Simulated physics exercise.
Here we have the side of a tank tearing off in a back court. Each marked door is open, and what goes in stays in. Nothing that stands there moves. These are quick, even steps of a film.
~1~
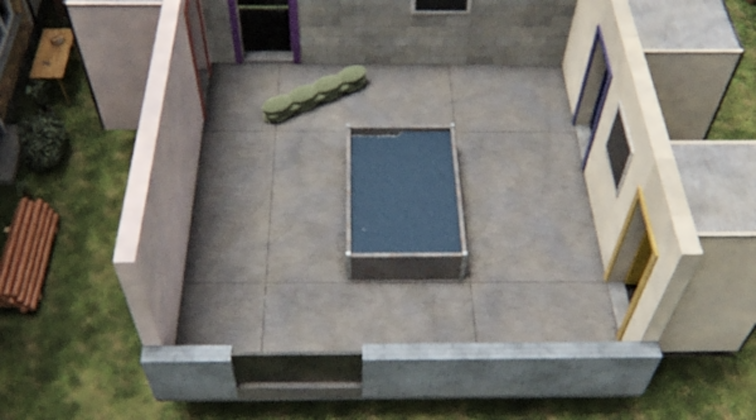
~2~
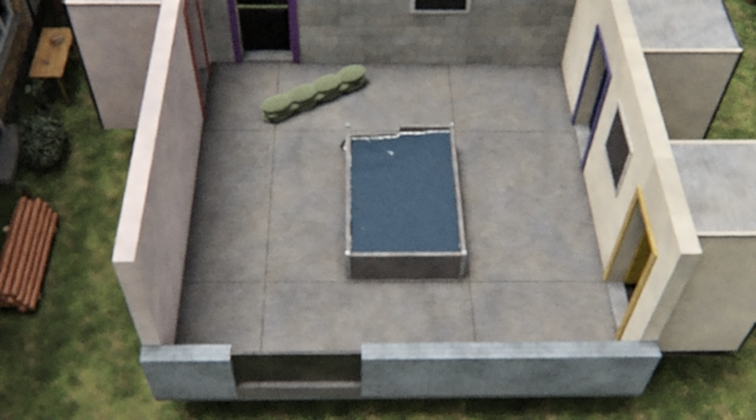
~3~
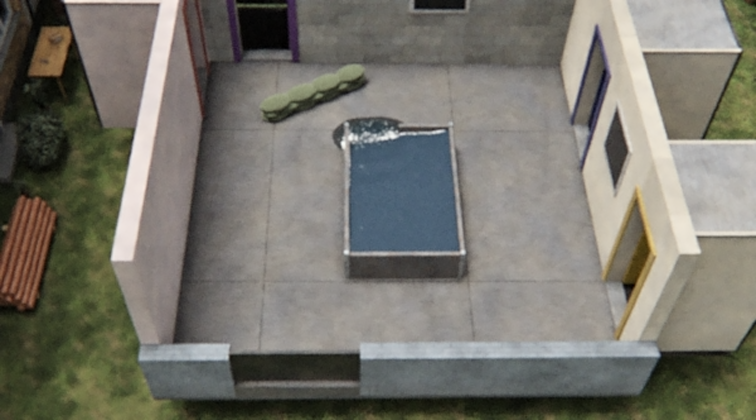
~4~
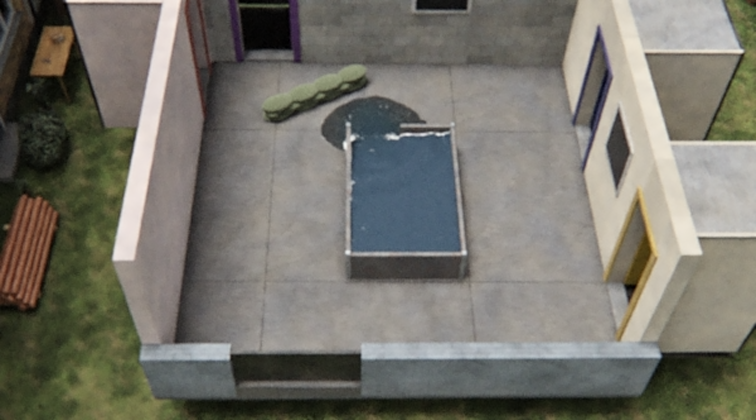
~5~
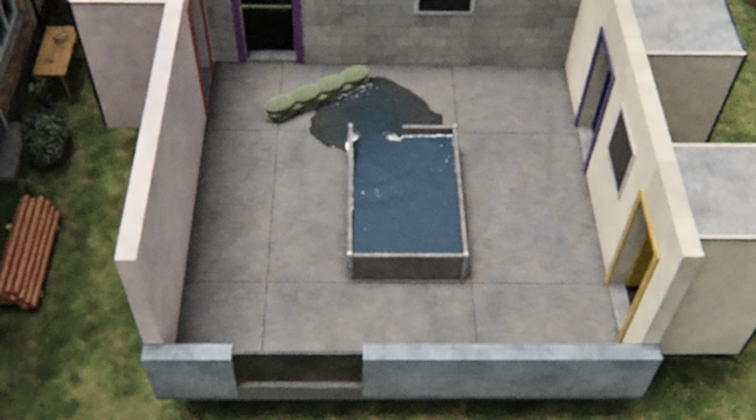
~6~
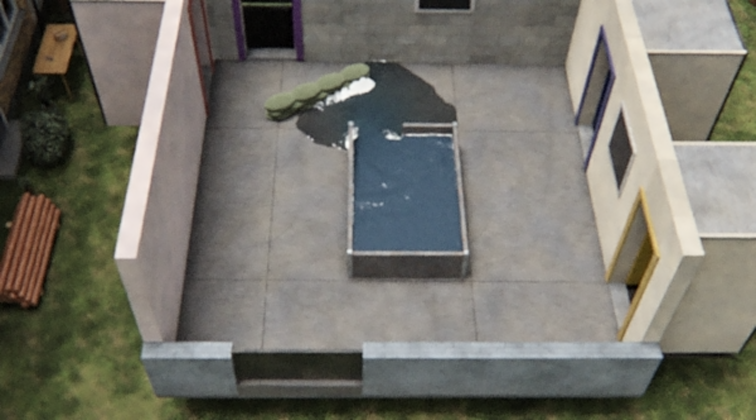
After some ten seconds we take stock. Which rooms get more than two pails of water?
In the end: The yellow door admits no more than that; the blue door lets in a lot; the red door admits no more than that; the purple door admits no more than that.
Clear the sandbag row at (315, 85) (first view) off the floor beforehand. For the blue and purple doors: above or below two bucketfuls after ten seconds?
One by one: The blue door is over, the purple door goes over.
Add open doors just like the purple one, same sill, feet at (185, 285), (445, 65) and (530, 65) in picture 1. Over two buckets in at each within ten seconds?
In turn: Keeps below it, floods, floods.
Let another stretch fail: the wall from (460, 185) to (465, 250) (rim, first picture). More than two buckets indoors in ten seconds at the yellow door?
One by one: The yellow door passes that mark.
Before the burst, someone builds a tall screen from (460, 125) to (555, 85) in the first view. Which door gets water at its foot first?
That is the purple door.
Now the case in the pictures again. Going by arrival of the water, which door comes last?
The yellow door.
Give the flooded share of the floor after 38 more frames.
Some 70 per cent.
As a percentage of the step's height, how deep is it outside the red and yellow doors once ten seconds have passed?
In turn 10 and 180 per cent.
A moment on, water covers 10 % of the floor; the yellow door not reached, the blue door not reached, the red door not reached, the purple door not reached.
Next, water covers 20 % of the floor; the yellow door not reached, the blue door not reached, the red door not reached, the purple door not reached.
Then, water covers 40 % of the floor; the yellow door not reached, the blue door wet at the sill, nothing in, the red door not reached, the purple door wet at the sill, nothing in.
Later, water covers 70 % of the floor; the yellow door wet at the sill, nothing in, the blue door over two buckets in, the red door wet at the sill, nothing in, the purple door wet at the sill, nothing in.
In the end, water covers 90 % of the floor; the yellow door under two buckets in, the blue door over two buckets in, the red door wet at the sill, nothing in, the purple door wet at the sill, nothing in.
